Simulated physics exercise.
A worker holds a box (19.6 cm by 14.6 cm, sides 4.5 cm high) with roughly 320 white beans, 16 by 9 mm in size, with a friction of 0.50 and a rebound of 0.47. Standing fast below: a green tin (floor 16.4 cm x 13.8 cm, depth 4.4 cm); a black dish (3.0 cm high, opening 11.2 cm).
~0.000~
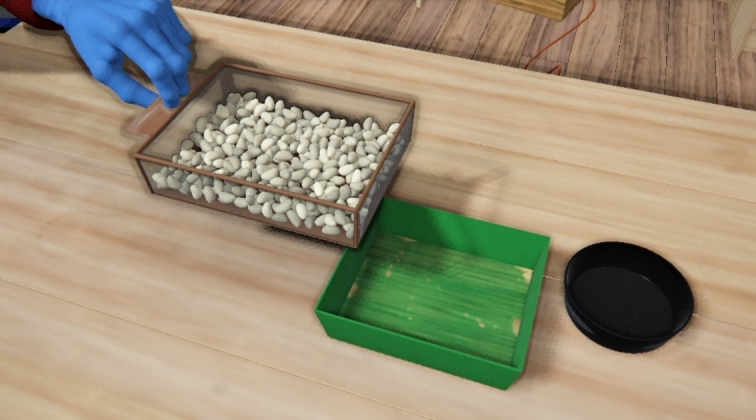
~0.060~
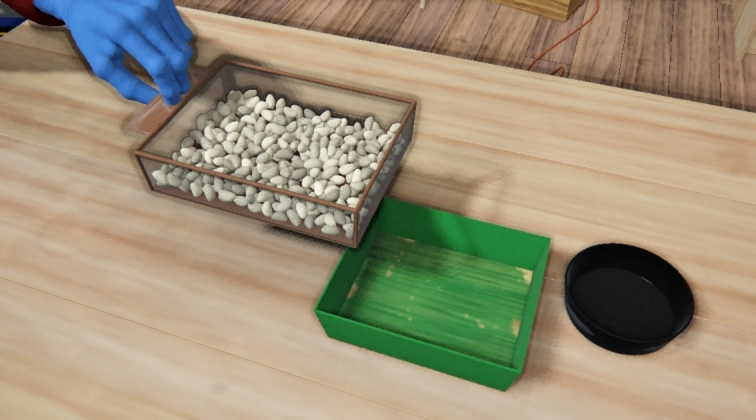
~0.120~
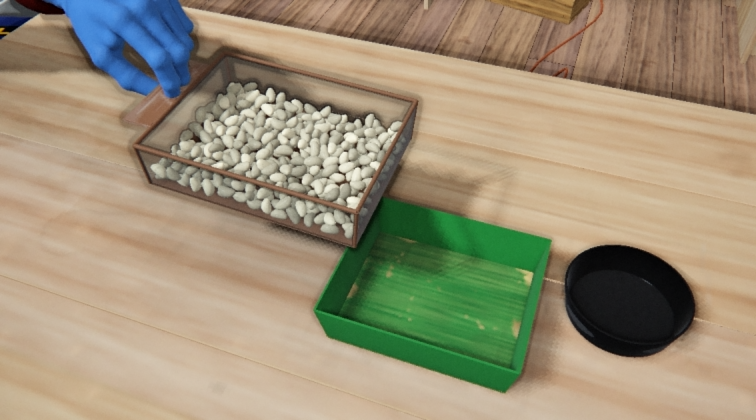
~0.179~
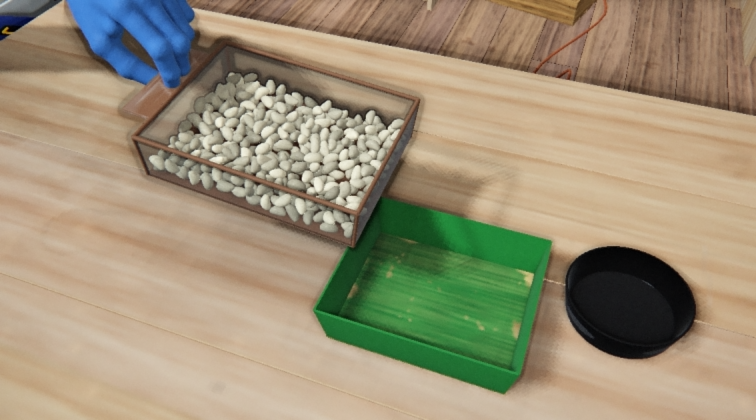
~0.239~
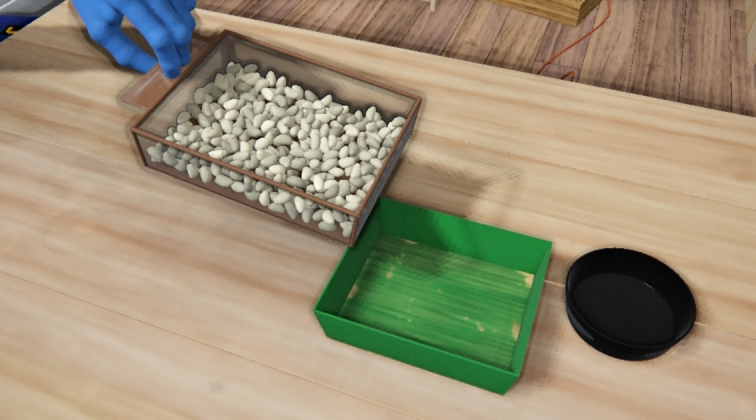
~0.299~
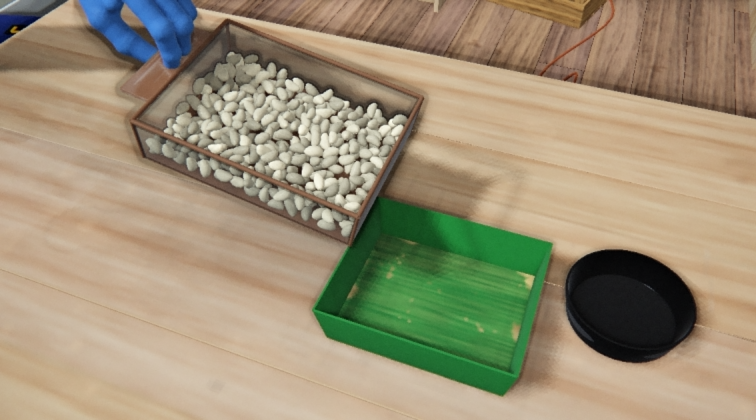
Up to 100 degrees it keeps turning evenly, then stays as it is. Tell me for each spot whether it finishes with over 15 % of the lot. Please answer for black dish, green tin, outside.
Black dish: It does not; green tin: It does; outside: It does not.
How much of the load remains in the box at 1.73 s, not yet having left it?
Around 60 percent.
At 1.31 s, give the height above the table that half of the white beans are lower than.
I'd estimate close to 18 centimetres.
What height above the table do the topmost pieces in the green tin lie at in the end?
I'd put it at close to 4.5 cm.
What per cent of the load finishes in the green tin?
90 per cent, roughly.
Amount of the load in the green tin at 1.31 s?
Around 0 % so far.
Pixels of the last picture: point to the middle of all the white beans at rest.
(418, 317), give or take.
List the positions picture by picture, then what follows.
Box at (241, 185); tilt 0 degrees; leading edge at (388, 151); middle of the load at (284, 155); green tin at (438, 272); black dish at (628, 287), in the first picture.
Box at (242, 184); tilt 1 degrees; leading edge at (388, 151); middle of the load at (284, 154), in the second picture.
Box at (242, 181); tilt 3 degrees; leading edge at (389, 152); middle of the load at (284, 150), in the third picture.
Box at (242, 178); tilt 6 degrees; low side front right; leading edge at (391, 152); middle of the load at (284, 145), in the fourth picture.
Box at (242, 175); tilt 10 degrees; low side front right; leading edge at (392, 152); middle of the load at (284, 139), in the fifth picture.
Box at (243, 171); tilt 13 degrees; low side front right; leading edge at (393, 152); middle of the load at (284, 134); green tin at (438, 275); black dish at (630, 296). It turns about 55 degrees a second, in the sixth picture.
After 0.85 s, tilt 42 degrees; box 100 %; middle of all pieces near (298, 108).
Then, at 1.31 s, tilt 67 degrees; box 100 %; middle of all pieces near (340, 134).
After 1.73 s, tilt 90 degrees; green tin 25 %, box 60 %, in the air 10 %; middle of all pieces near (394, 217).
Then, at 2.13 s, tilt 100 degrees; green tin 75 %, outside 5 %, box 20 %, in the air 5 %; middle of all pieces near (420, 294).
At rest (3.3 s), green tin 90 %, outside 5 %, box 5 %, black dish 0 %.
